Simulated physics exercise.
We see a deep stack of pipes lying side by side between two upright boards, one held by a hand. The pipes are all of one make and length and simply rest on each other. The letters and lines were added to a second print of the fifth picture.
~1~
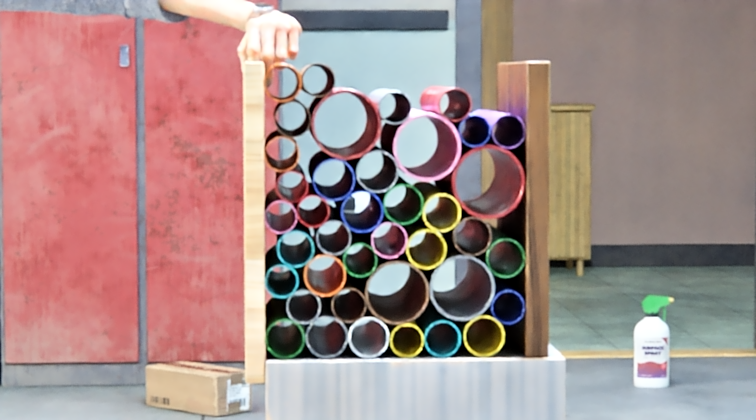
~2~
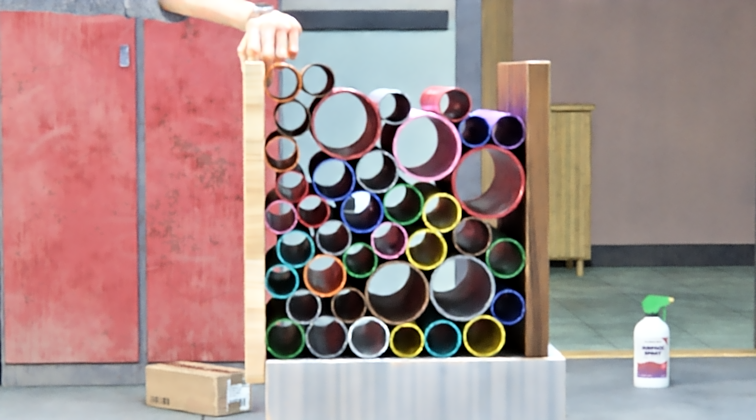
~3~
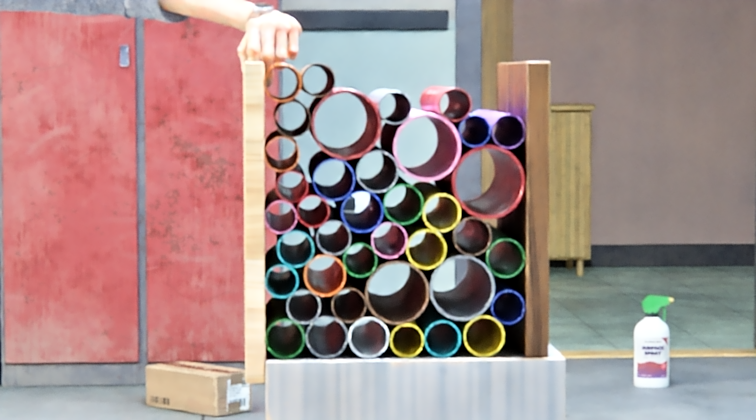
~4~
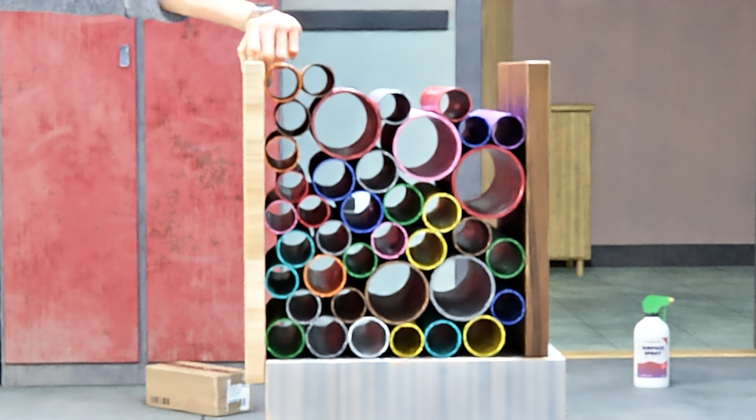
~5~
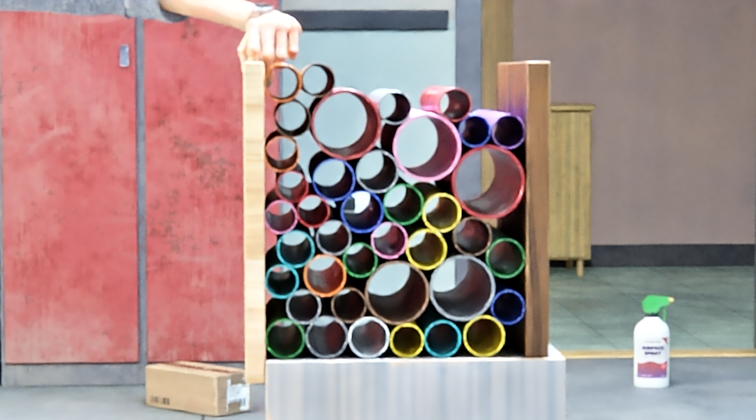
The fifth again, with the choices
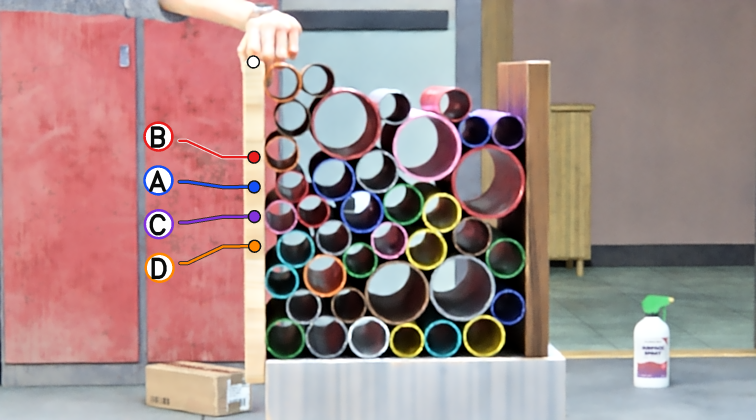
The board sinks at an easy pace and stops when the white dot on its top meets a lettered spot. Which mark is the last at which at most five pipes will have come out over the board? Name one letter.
Lower it to C and no more.
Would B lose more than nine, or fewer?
Fewer than nine.
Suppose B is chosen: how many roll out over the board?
At B the number is one.
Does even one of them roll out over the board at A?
At A: Yes.
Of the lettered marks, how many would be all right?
Three of the four.
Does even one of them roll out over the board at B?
Yes, at B.
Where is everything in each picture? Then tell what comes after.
The first picture shows a green pipe (403, 204); a red pipe (346, 125); a grey pipe (395, 107).
The second picture shows a grey pipe (395, 107); side board (256, 211).
The third picture shows a green pipe (285, 339); a yellow pipe (484, 336).
The fourth picture shows a brown pipe (349, 305); a yellow pipe (426, 249).
The fifth picture shows a brown pipe (472, 236); a green pipe (403, 204); a red pipe (346, 125).
On the marked copy, A at (254, 187); B at (254, 157); C at (255, 217); D at (255, 246); the white dot at (254, 62).
Following C. Soon after the start, top of the board (264, 132).
Later, top of the board (264, 212).
In the end, top of the board (264, 216), three out over the board.
As for the rest, A two out over the board; B one out over the board; D more than five out over the board.
